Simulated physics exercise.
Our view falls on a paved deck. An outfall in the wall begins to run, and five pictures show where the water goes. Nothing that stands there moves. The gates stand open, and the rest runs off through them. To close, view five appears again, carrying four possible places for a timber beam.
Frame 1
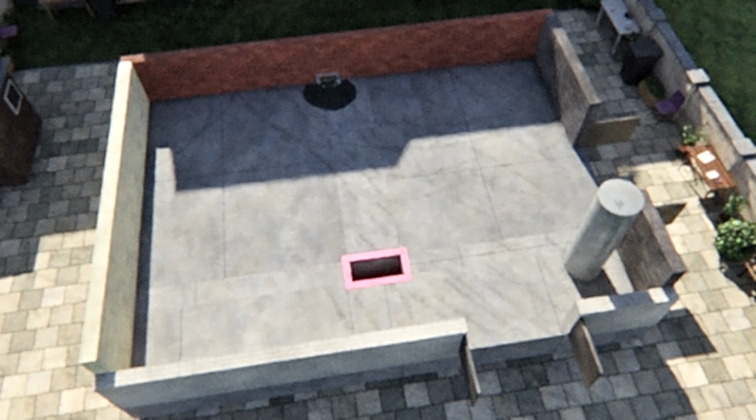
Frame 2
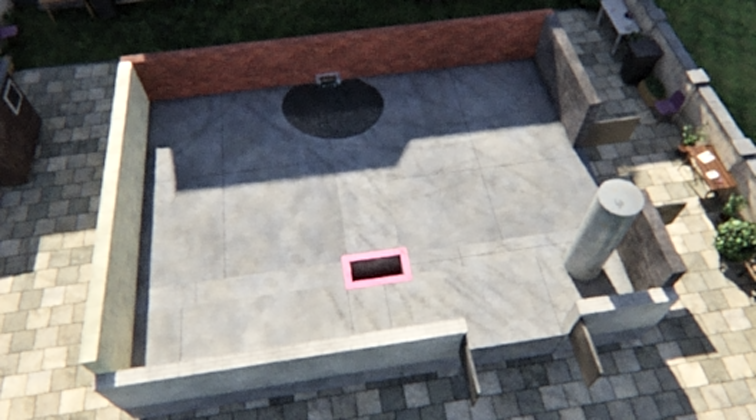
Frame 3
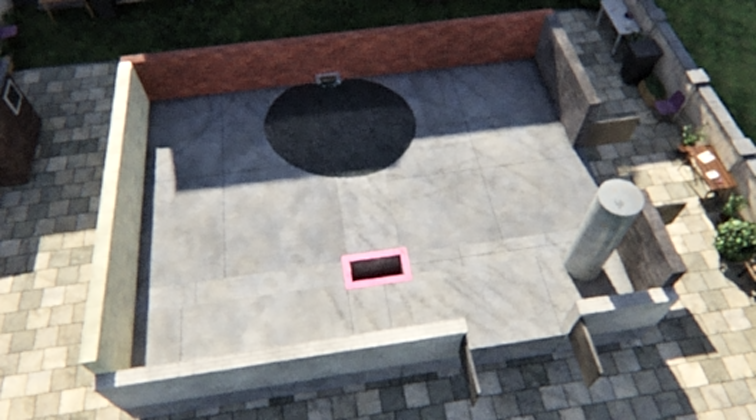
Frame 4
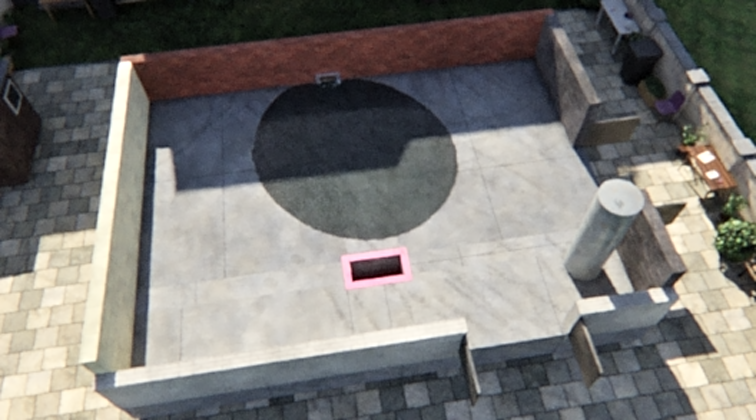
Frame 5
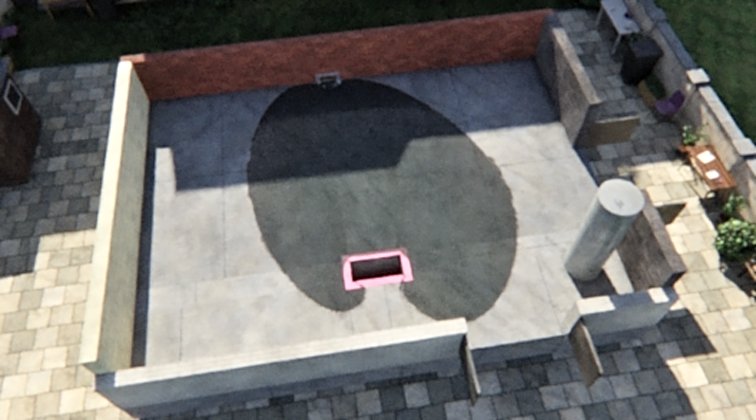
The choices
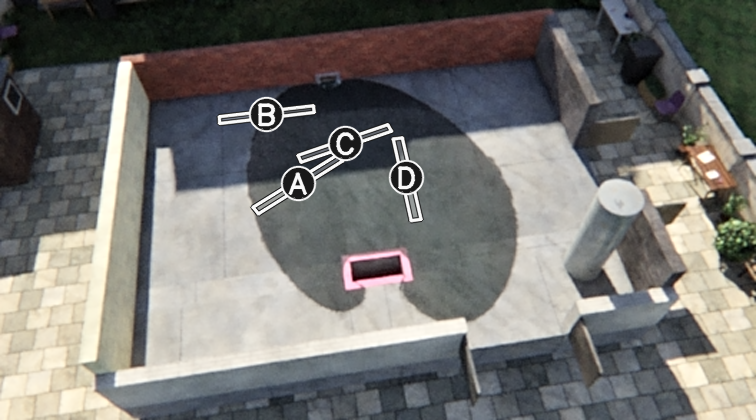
A dark wet patch spread out from a small outlet by the red brick wall, growing across the grey walled deck toward the viewer until it reached the pink-edged drain and passed around both sides.
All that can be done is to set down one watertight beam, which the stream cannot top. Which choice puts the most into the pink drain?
D works best here.
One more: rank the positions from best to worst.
Best to worst: D, B, A, C.
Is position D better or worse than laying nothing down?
Position D is better.
On the marked copy, A from (255, 210) to (339, 158); B from (219, 120) to (313, 109); C from (299, 158) to (389, 127); D from (416, 219) to (397, 138).
With A, about 12 % of the stream goes into the pink drain, about 85 % out by the gates.
With B, about 28 % of the stream goes into the pink drain, about 66 % out by the gates.
With C, about 8 % of the stream goes into the pink drain, about 90 % out by the gates.
With D, about 45 % of the stream goes into the pink drain, about 53 % out by the gates.
